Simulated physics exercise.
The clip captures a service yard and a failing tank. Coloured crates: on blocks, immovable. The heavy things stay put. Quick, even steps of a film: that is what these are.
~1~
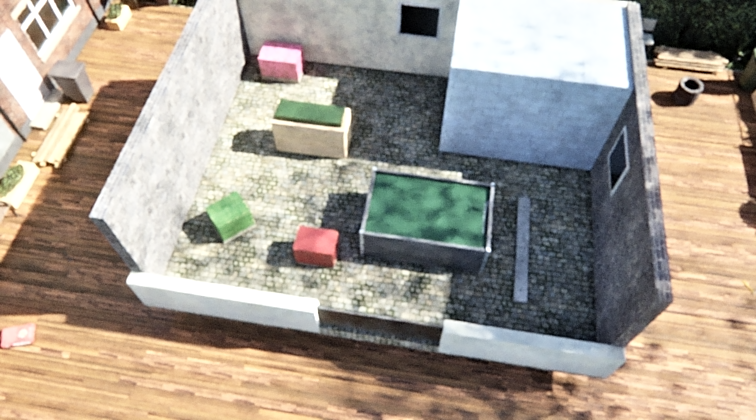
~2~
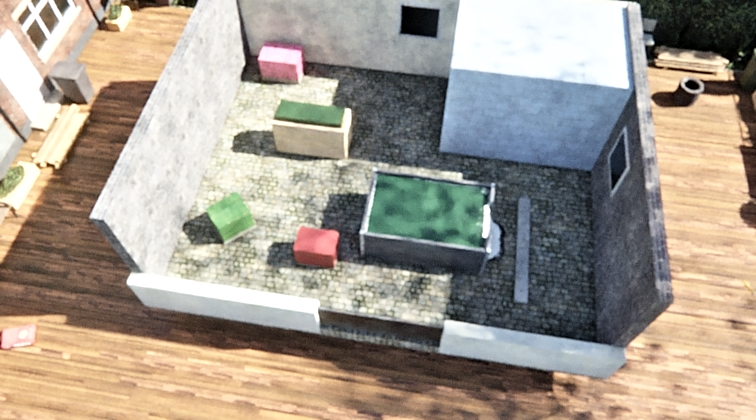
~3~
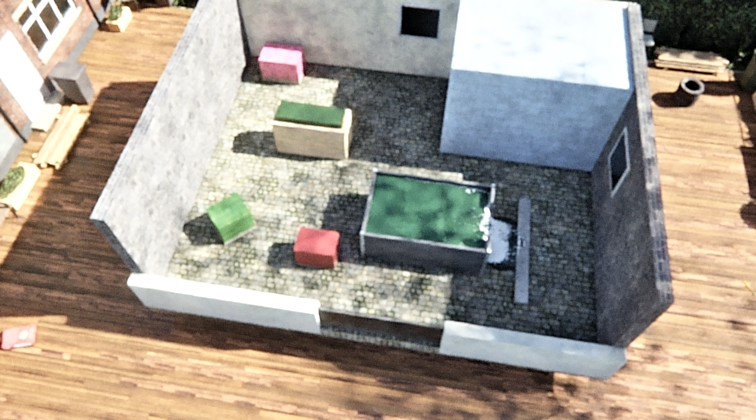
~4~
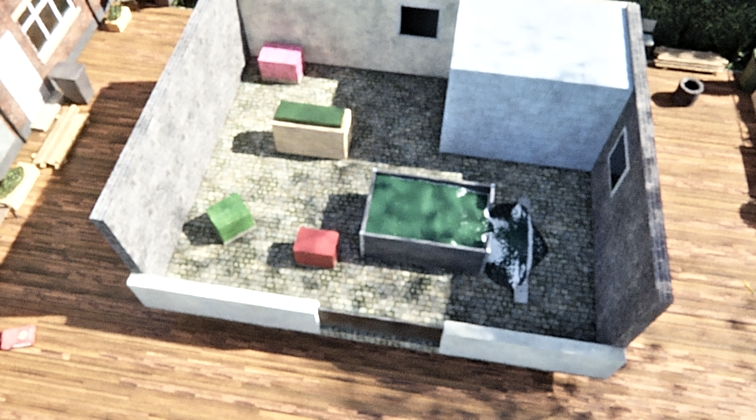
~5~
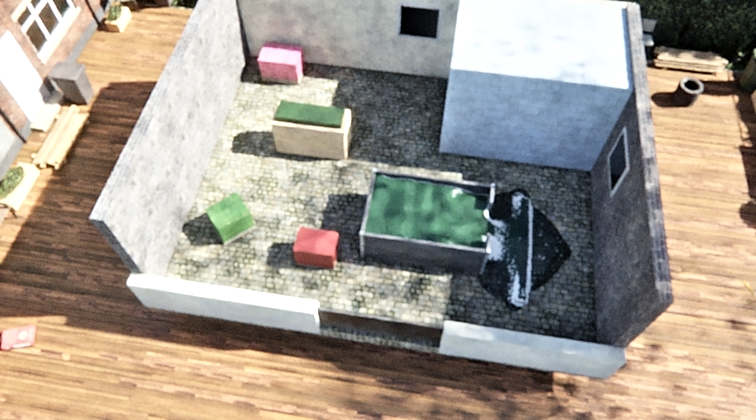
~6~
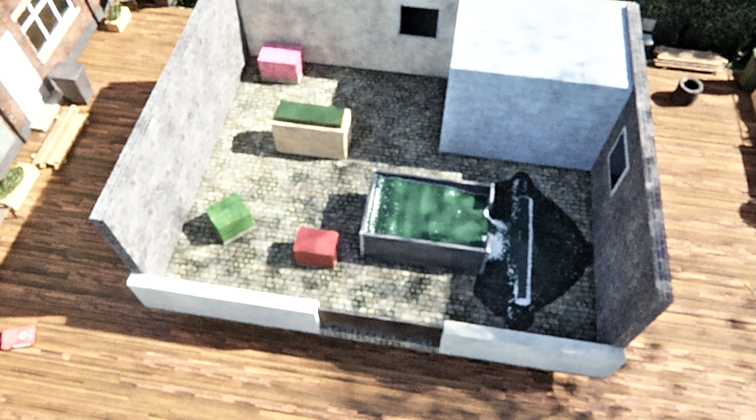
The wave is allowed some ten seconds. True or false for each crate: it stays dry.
Red crate: False, it gets wet; pink crate: True, it stays dry; green crate: False, it gets wet.
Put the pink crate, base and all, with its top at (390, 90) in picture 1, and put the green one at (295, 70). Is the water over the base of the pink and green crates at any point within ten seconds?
I'd bet the pink one stays clear and the green one stays clear.
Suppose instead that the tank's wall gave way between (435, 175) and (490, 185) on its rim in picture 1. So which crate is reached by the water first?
It's the one in pink.
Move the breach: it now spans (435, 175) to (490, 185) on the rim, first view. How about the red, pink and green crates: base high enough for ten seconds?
Here goes: Red crate - hit; pink crate - hit; green crate - hit.
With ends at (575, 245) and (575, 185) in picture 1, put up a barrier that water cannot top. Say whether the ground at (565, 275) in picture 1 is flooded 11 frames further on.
My call: Soaked.
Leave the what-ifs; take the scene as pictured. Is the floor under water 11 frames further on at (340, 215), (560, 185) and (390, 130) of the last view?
Taking the three spots one by one, I'd call them clear, drenched and clear.
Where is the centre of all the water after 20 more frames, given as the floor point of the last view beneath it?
My pick is pixel (484, 240).
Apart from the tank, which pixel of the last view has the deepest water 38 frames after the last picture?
Somewhere around (513, 245).
A moment on, water covers 20 % of the floor; the red crate not reached, the pink crate not reached, the green crate not reached.
Next, water covers 25 % of the floor; the red crate not reached, the pink crate not reached, the green crate not reached.
Then, water covers 35 % of the floor; the red crate not reached, the pink crate not reached, the green crate not reached.
Later, water covers 70 % of the floor; the red crate water round its plinth, the pink crate not reached, the green crate water round its plinth.
In the end, water covers 90 % of the floor; the red crate was topped, the pink crate stayed above the water, the green crate was topped.
